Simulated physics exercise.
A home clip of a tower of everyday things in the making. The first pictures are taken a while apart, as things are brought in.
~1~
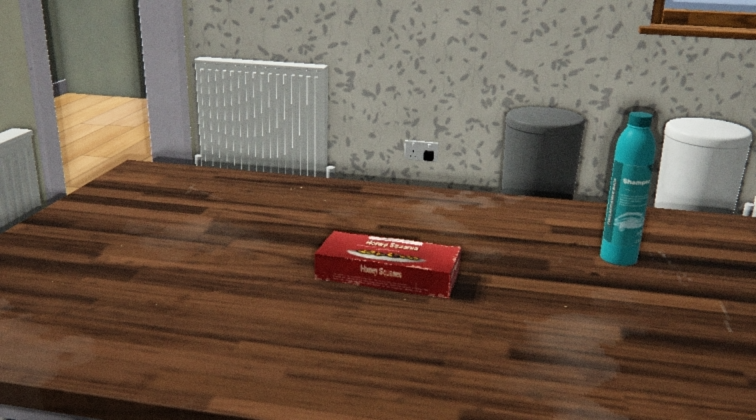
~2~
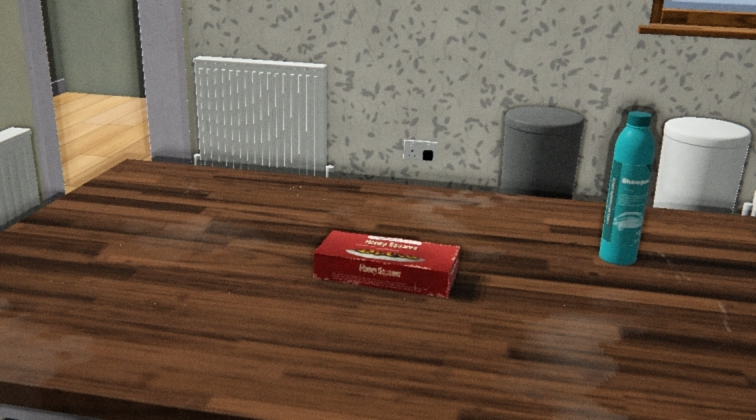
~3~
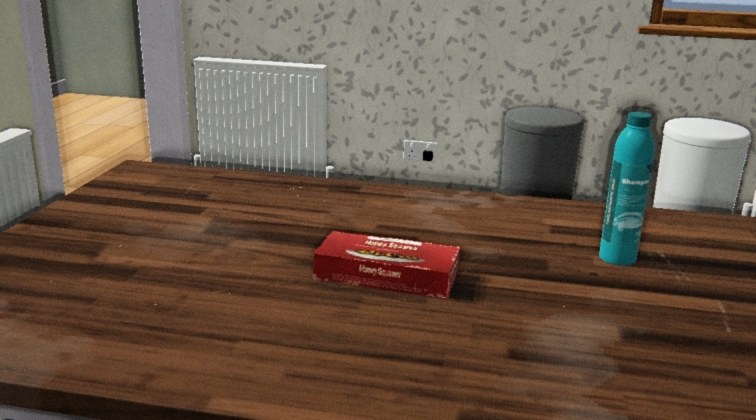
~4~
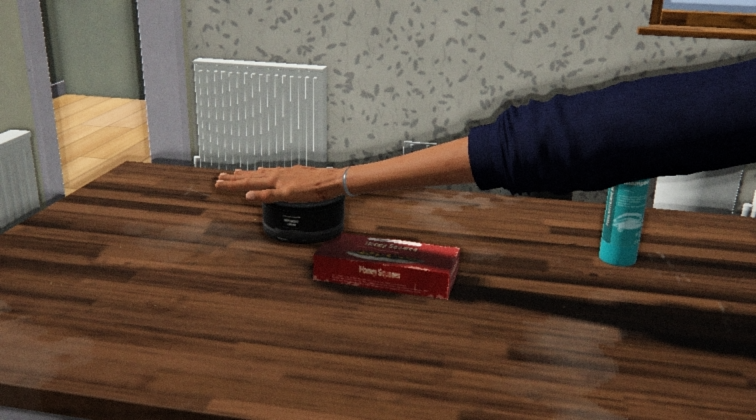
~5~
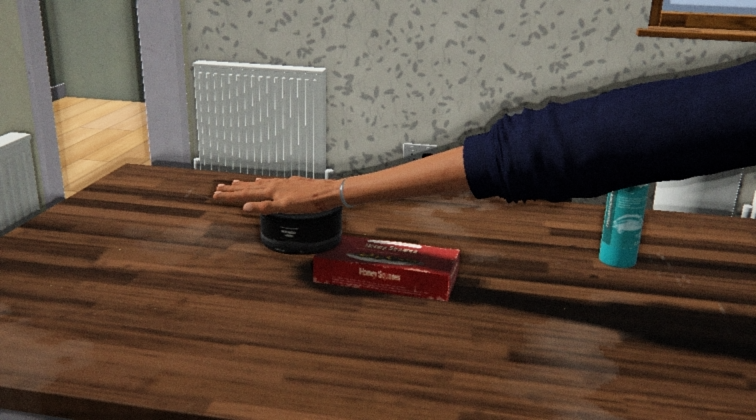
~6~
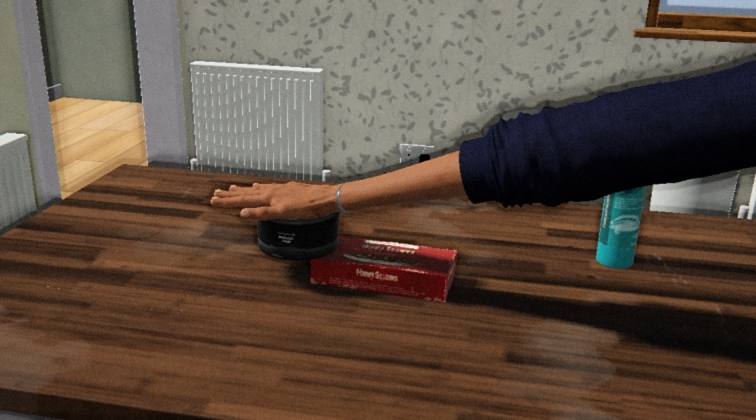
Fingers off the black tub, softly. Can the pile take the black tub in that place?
Outcome: The pile loses its balance.
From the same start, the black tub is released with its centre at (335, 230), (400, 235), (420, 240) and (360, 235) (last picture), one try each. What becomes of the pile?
First try: It stays up; second try: It stays up; third try: It keeps its balance; fourth try: It holds.
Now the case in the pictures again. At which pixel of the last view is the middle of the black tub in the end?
At about (284, 238).
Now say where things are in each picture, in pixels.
In the first picture, the last thing is not in view yet; red packet (388, 263).
In the second picture, the last thing is not in view yet; red packet (388, 262).
In the third picture, the last thing is not in view yet; red packet (388, 263).
The fourth picture shows still above its spot; black tub (304, 211); red packet (387, 264).
The fifth picture shows still above its spot; black tub (301, 221); red packet (387, 266).
The sixth picture shows set down, still held; black tub (298, 226); red packet (385, 267).
Then, 0.60 s after the last picture, black tub tipped 27° from how it was near (291, 237).
Then, 1.90 s after the last picture, black tub tipped 25° from how it was near (288, 238).
At rest, left askew, black tub; the other 2 in place. Seen from the same camera at the end, black tub near (284, 238). The pile comes apart.
